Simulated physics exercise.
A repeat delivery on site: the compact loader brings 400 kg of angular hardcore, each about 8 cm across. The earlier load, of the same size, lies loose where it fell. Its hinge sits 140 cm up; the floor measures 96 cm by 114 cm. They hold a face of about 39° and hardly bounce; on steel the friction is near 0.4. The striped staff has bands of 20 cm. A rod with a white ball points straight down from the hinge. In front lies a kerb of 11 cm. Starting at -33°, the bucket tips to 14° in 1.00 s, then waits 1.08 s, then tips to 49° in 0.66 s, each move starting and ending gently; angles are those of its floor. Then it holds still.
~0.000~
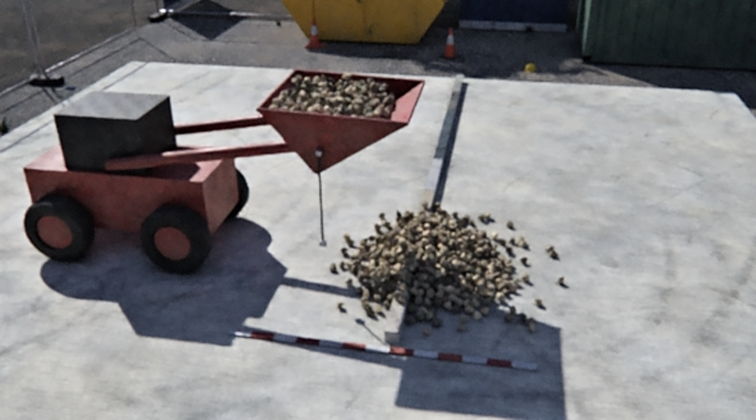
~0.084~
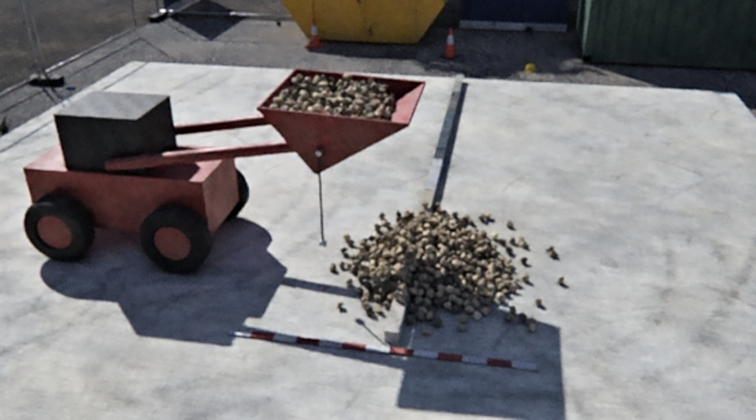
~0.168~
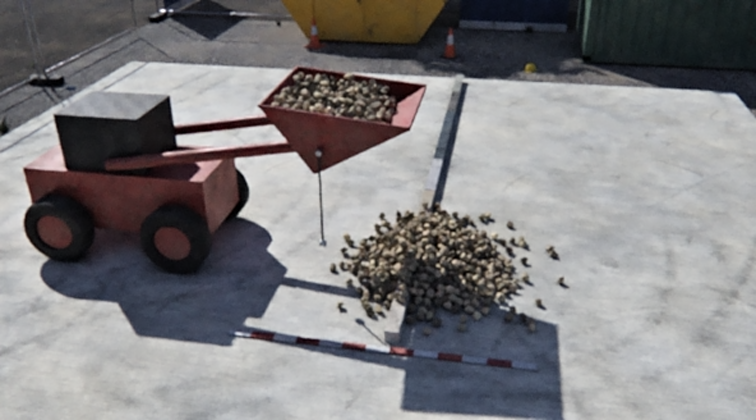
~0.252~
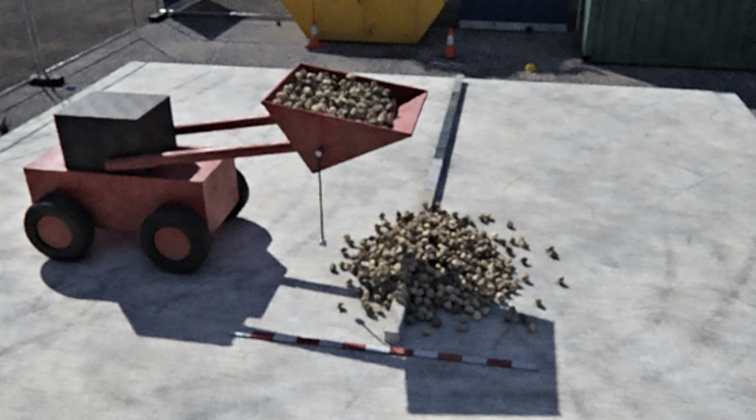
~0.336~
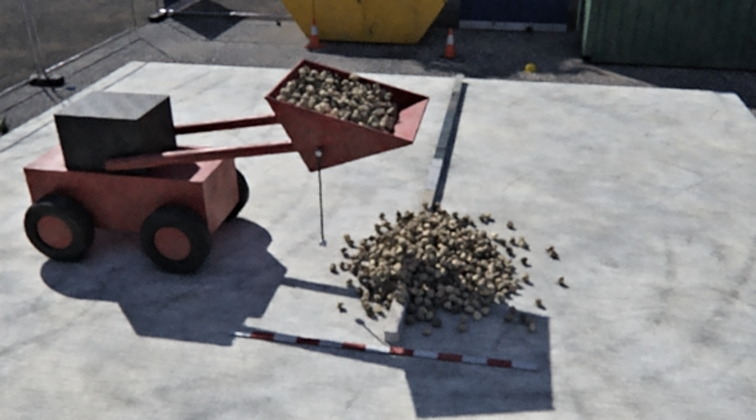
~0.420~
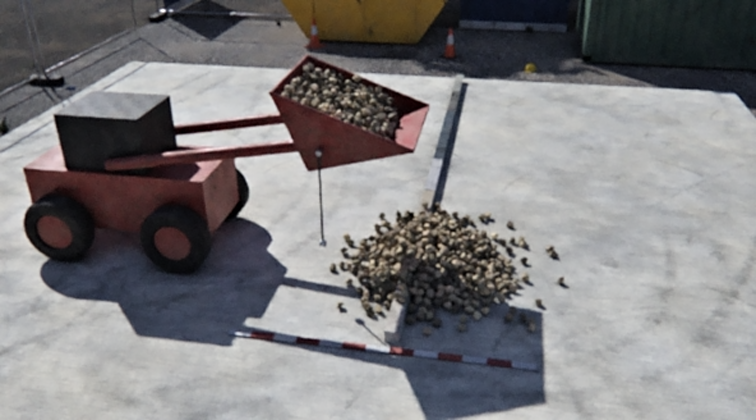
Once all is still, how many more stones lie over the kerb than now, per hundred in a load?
Some 40 per cent is added.
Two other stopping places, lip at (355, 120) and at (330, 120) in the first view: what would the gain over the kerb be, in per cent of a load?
Near 0 per cent from the first place, 0 from the second.
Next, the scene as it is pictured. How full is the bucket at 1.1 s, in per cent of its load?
It holds some 100 per cent.
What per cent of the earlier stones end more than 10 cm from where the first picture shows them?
Roughly 5 per cent of them.
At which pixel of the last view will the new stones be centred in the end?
Their middle is at about (408, 248).
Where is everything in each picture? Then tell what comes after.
The first picture shows lip at (408, 124), floor tilted -33°, highest stones at (324, 83). The earlier load is highest near (423, 235), 25 cm above ground level, 36 % on this side of the kerb, 64 % over the kerb.
In the second picture, the bucket is at -32°, its lip at (408, 125); the top of the load is at (325, 83); the stones move at 0.1 m/s on average.
The third picture shows lip at (410, 129), floor tilted -29°, highest stones at (312, 81); the stones move at 0.2 m/s on average.
The fourth picture shows lip at (411, 136), floor tilted -26°, highest stones at (307, 80); the stones move at 0.2 m/s on average.
The fifth picture shows lip at (413, 143), floor tilted -21°, highest stones at (308, 77); the stones move at 0.3 m/s on average.
In the sixth picture, the bucket is at -15°, its lip at (414, 152); the top of the load is at (310, 75); the stones move at 0.3 m/s on average.
After 0.8 s the floor is at 7°; in per cent of one load, 100 in the bucket, 36 on this side of the kerb, 64 over the kerb; the foremost stones are at (540, 282).
After 1.1 s the floor is at 14°; in per cent of one load, 100 in the bucket, 36 on this side of the kerb, 64 over the kerb; the foremost stones are at (540, 282).
After 3.2 s the floor is at 49°; in per cent of one load, 1 in the bucket, 102 on this side of the kerb, 98 over the kerb; the foremost stones are at (540, 282).
After 5.9 s the floor is at 49°; in per cent of one load, 0 in the bucket, 96 on this side of the kerb, 104 over the kerb; the foremost stones are at (547, 291). Net gain over the kerb, 40.
